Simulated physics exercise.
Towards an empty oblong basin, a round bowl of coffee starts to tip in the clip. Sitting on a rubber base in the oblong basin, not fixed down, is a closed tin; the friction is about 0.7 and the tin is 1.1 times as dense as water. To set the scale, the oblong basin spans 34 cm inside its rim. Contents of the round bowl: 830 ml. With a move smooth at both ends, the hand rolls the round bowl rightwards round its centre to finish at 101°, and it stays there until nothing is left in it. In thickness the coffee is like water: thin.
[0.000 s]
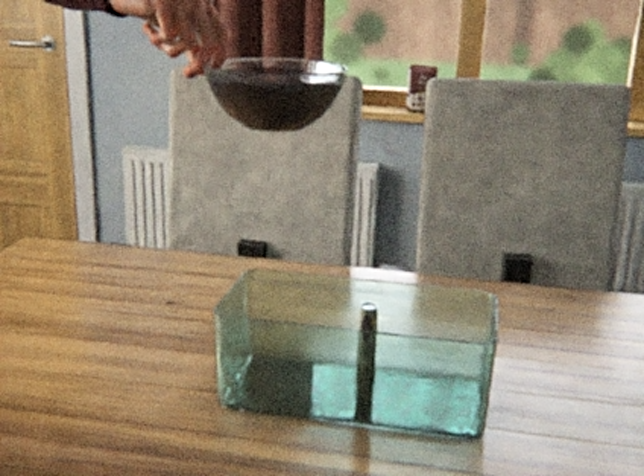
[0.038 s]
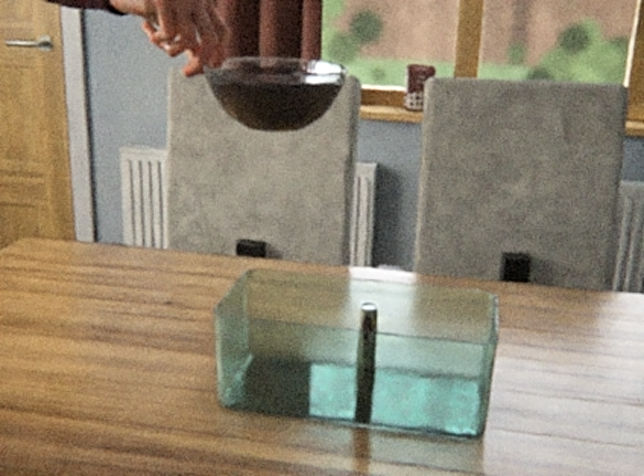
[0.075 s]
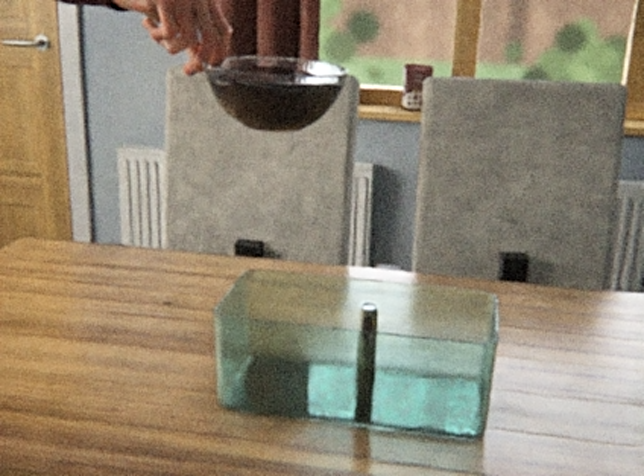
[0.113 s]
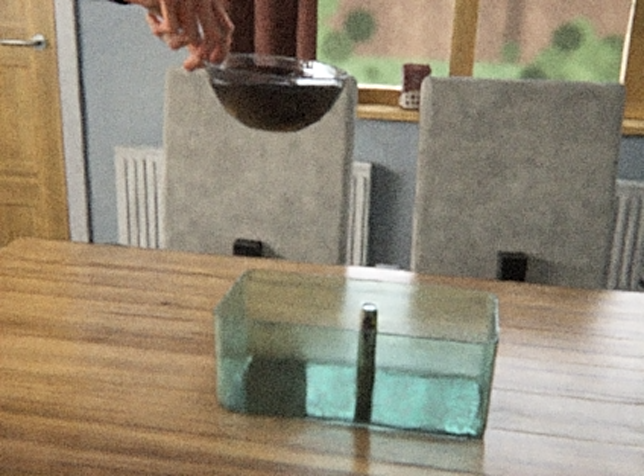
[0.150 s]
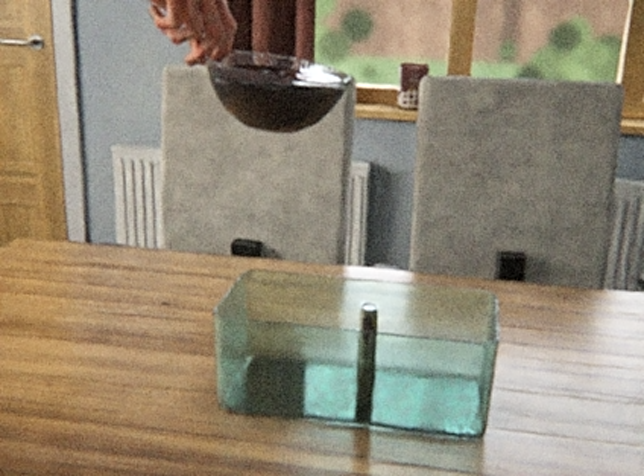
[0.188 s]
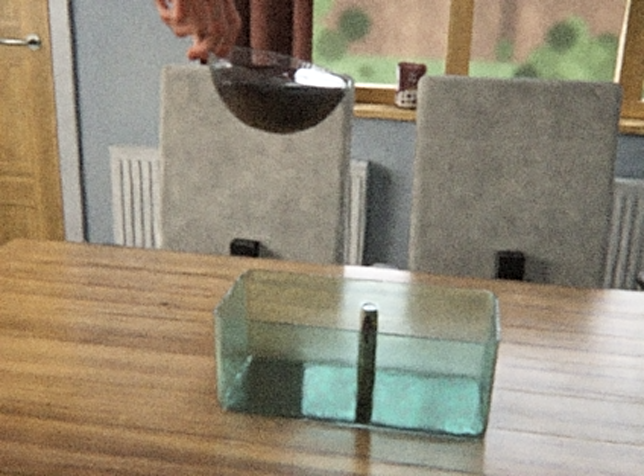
On a wooden dining table, an oblong glass basin standing still while a hand above slightly tilts a round bowl of dark liquid rightwards.
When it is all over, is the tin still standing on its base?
No, it's going to overturn.
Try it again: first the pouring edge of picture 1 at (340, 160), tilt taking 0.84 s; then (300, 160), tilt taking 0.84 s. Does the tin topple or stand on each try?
First it stays on its base; then it tips over.
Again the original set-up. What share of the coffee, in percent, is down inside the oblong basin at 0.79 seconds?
Some 86 per cent.
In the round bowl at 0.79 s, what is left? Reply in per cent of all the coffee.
Remaining share: Approx. 0 %.
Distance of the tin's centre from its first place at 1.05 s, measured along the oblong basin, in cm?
I'd put it at around 7 centimetres.
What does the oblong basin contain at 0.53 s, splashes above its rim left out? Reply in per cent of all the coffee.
Some 6 per cent.
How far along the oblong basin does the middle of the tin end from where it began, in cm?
Around 8.0 cm.
After 0.53 s the tilt is 71° and 32 per cent is still to pour; the tin stands where it began.
After 0.79 s the tilt is 100° and 0 per cent is still to pour; the tin leans 5°.
After 1.05 s the tilt is 101° and 0 per cent is still to pour; the tin lies on its side.
After 1.34 s the tilt is 101° and 0 per cent is still to pour; the tin lies on its side.
In the end the tin lies on its side.
